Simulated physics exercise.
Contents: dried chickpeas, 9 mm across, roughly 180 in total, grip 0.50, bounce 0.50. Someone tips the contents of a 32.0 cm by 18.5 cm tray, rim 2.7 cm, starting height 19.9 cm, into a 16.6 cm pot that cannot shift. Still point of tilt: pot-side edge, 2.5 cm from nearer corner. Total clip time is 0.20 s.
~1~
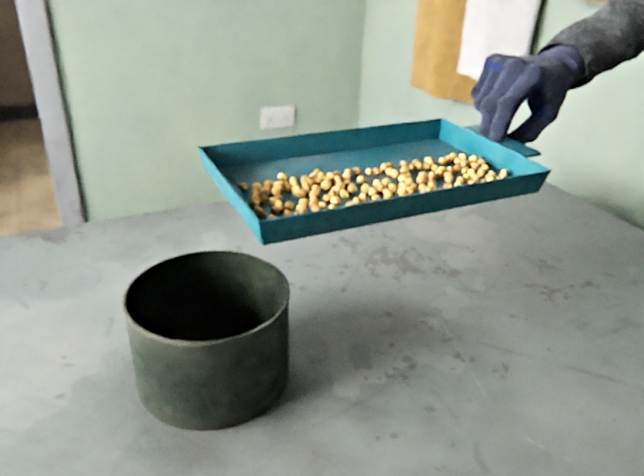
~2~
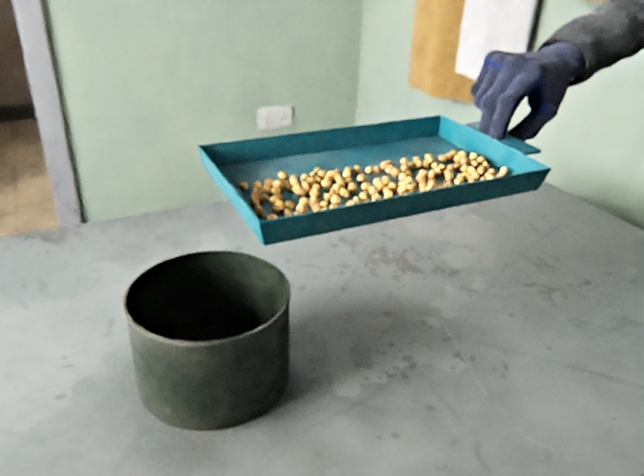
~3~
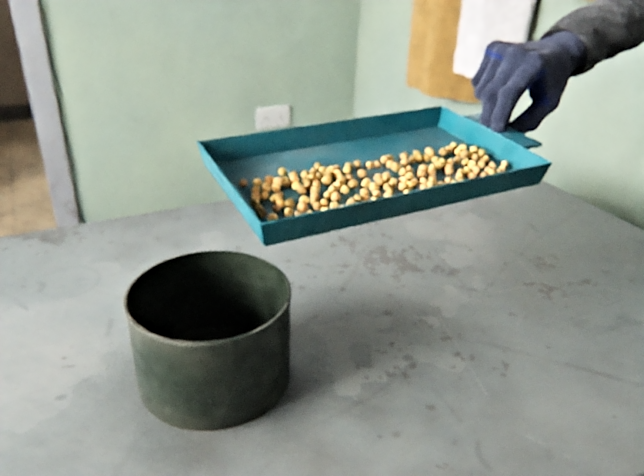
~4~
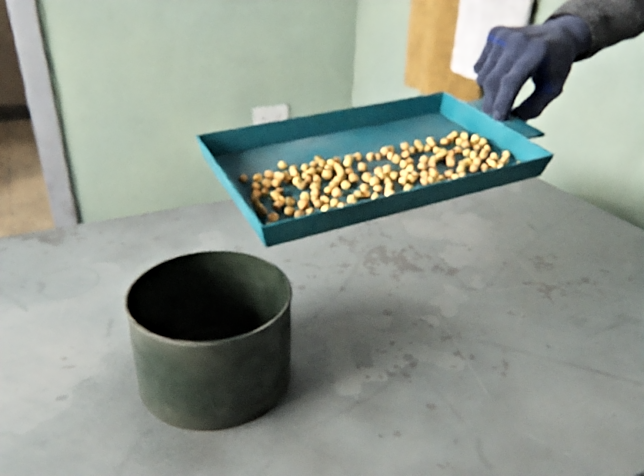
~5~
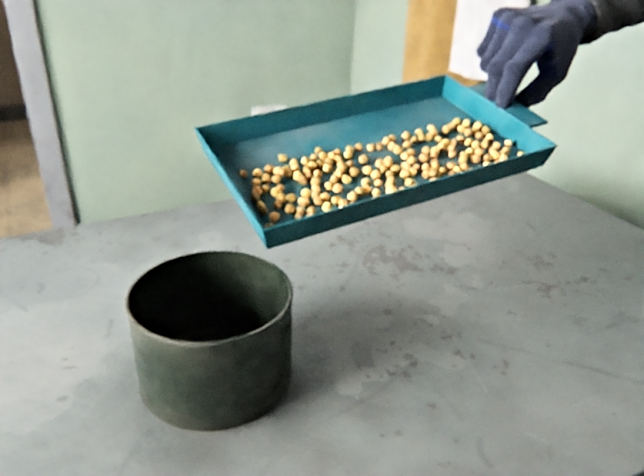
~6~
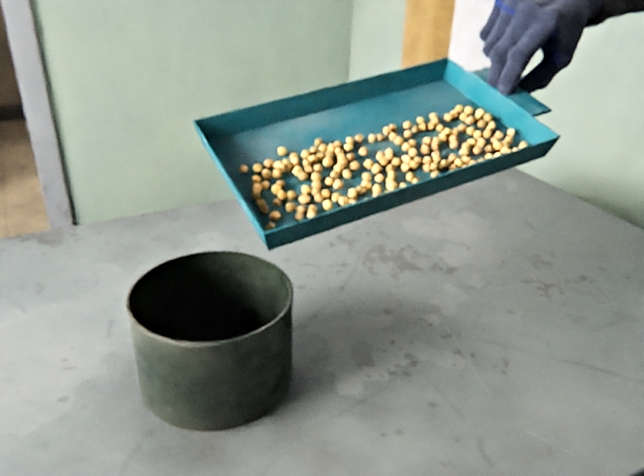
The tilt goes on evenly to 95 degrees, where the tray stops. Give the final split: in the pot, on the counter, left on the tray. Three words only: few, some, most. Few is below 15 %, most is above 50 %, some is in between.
Pot - few, counter - most, tray - few.
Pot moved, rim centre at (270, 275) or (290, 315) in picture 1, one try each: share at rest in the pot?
Estimates: 0 % and 60 %, in that order.
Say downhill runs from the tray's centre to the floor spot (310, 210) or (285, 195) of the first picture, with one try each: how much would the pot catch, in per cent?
Near 30 and 80 percent, in that order.
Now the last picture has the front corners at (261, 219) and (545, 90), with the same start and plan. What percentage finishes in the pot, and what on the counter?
That works out as pot 75 and counter 25.
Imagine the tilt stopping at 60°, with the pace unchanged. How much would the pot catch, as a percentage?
Near 0 %, then.
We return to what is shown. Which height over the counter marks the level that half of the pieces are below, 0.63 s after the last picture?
Some 26 cm above the counter.
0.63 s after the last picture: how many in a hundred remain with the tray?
Estimate: Near 100 in a hundred.
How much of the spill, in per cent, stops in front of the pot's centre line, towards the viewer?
Share: Some 100 %.
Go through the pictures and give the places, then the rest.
The first picture shows tray tilt 0 degrees, front corners at (263, 218) and (543, 169); middle of the pieces at (381, 187); pot at (208, 291).
The second picture shows tray tilt 1 degrees, front corners at (264, 218) and (543, 167); middle of the pieces at (381, 186).
The third picture shows tray tilt 3 degrees, front corners at (265, 219) and (544, 161); middle of the pieces at (381, 182).
The fourth picture shows tray tilt 6 degrees, front corners at (265, 222) and (546, 153), lowest corner left front; middle of the pieces at (382, 176).
The fifth picture shows tray tilt 11 degrees, front corners at (266, 225) and (549, 144), lowest corner left front; middle of the pieces at (383, 169).
The sixth picture shows tray tilt 15 degrees, front corners at (267, 227) and (552, 135), lowest corner left front; middle of the pieces at (384, 162); pot at (212, 291).
Then, 0.38 s after the last picture, tilt 54 degrees; the tray holds 100 %, the pot 0 %.
Then, 0.63 s after the last picture, tilt 80 degrees; the tray holds 100 %, the pot 0 %.
Then, 0.98 s after the last picture, tilt 95 degrees; the tray holds 30 %, the pot 0 %.
In the end, pot 0 %, counter 100 %, tray 0 %.
